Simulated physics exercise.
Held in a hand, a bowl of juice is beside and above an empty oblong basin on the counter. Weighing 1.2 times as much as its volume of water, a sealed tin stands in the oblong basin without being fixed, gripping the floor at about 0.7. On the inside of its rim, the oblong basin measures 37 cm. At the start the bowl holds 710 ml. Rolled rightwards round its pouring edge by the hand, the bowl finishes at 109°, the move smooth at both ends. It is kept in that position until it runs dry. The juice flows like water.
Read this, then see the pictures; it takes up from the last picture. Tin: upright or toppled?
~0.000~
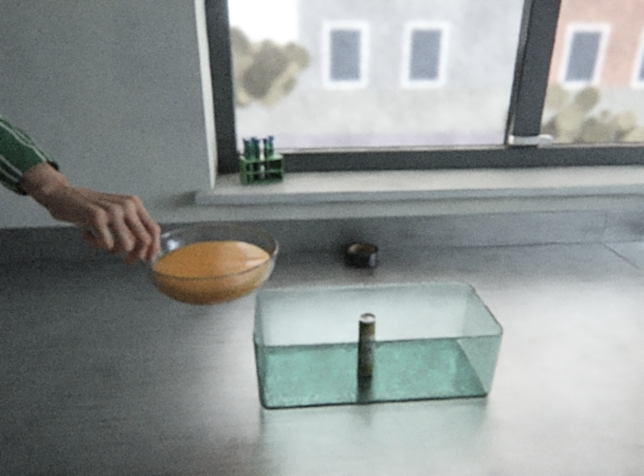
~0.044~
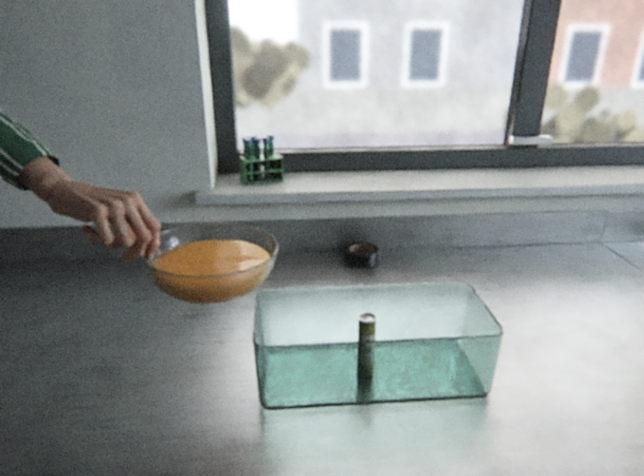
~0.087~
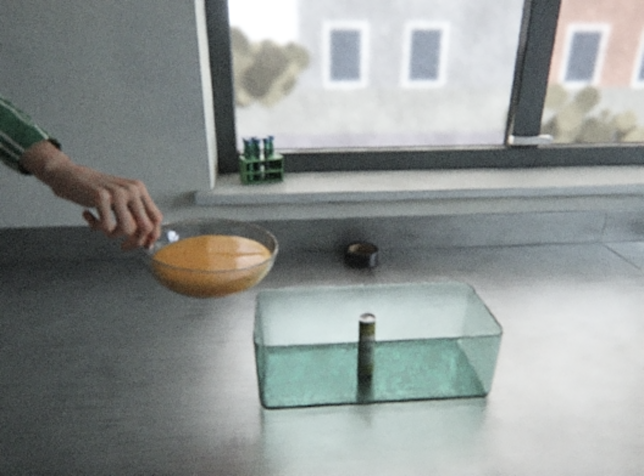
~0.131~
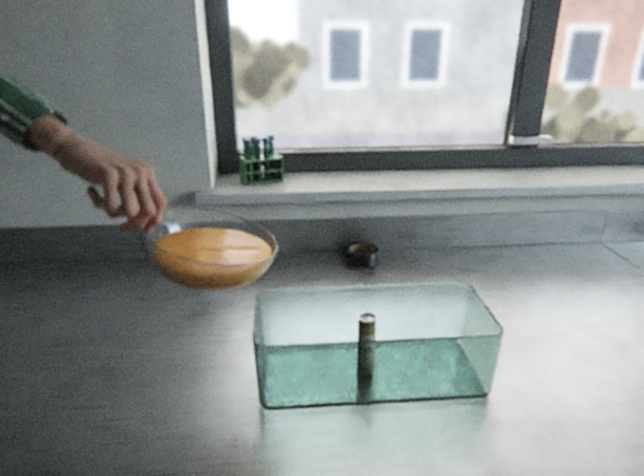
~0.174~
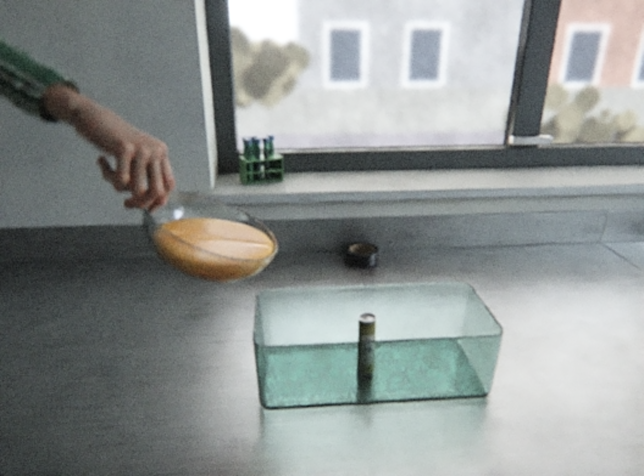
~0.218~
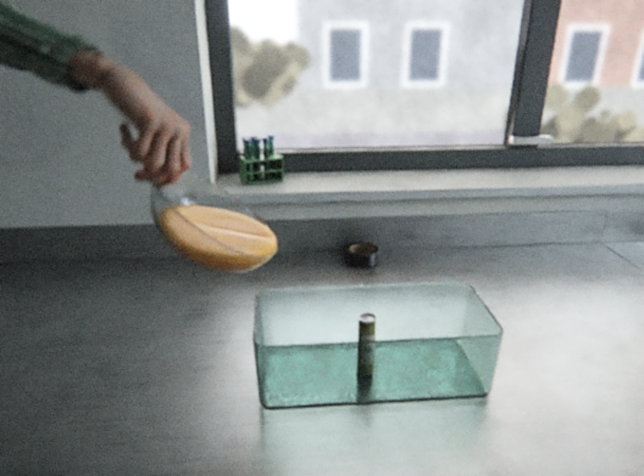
It's going to overturn.
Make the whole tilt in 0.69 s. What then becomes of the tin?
Well, the tin simply tips.
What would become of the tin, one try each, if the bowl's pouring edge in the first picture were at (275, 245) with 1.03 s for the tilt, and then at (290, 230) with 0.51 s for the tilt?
In the first try it comes down; in the second it remains standing.
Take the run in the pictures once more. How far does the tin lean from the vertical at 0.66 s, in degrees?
About 45 degrees.
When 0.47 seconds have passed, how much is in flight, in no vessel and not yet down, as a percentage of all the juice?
Share: Roughly 80 per cent.
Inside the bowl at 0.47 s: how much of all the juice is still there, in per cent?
Close to 9 in a hundred.
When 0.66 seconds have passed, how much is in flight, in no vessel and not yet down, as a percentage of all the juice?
Something like 1 per cent is in the air then.
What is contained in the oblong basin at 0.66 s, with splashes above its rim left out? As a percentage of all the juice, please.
Near 98 per cent of the total.
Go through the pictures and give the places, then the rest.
Tilt 0°; pouring edge (277, 247); surface from (152, 264) to (273, 260); the oblong basin's rim runs from (256, 317) to (485, 307); the tin's top is at (367, 320), in the first frame.
Tilt 2°; pouring edge (277, 247); surface from (152, 262) to (273, 259), in the second frame.
Tilt 6°; pouring edge (277, 247); surface from (151, 255) to (272, 256), in the third frame.
Tilt 14°; pouring edge (277, 248); surface from (151, 245) to (272, 251), in the fourth frame.
Tilt 24°; pouring edge (276, 248); surface from (154, 231) to (274, 244), in the fifth frame.
Tilt 36°; pouring edge (276, 248); surface from (159, 213) to (266, 235); 1 per cent is over the edge, in the sixth frame.
By 0.47 s the tilt is 102° and 9 per cent is still to pour; the tin stands where it began.
By 0.66 s the tilt is 109° and 0 per cent is still to pour; the tin leans 46°.
By 0.85 s the tilt is 109° and 0 per cent is still to pour; the tin lies on its side.
By 1.06 s the tilt is 109° and 0 per cent is still to pour; the tin lies on its side.
At rest the tin lies on its side.
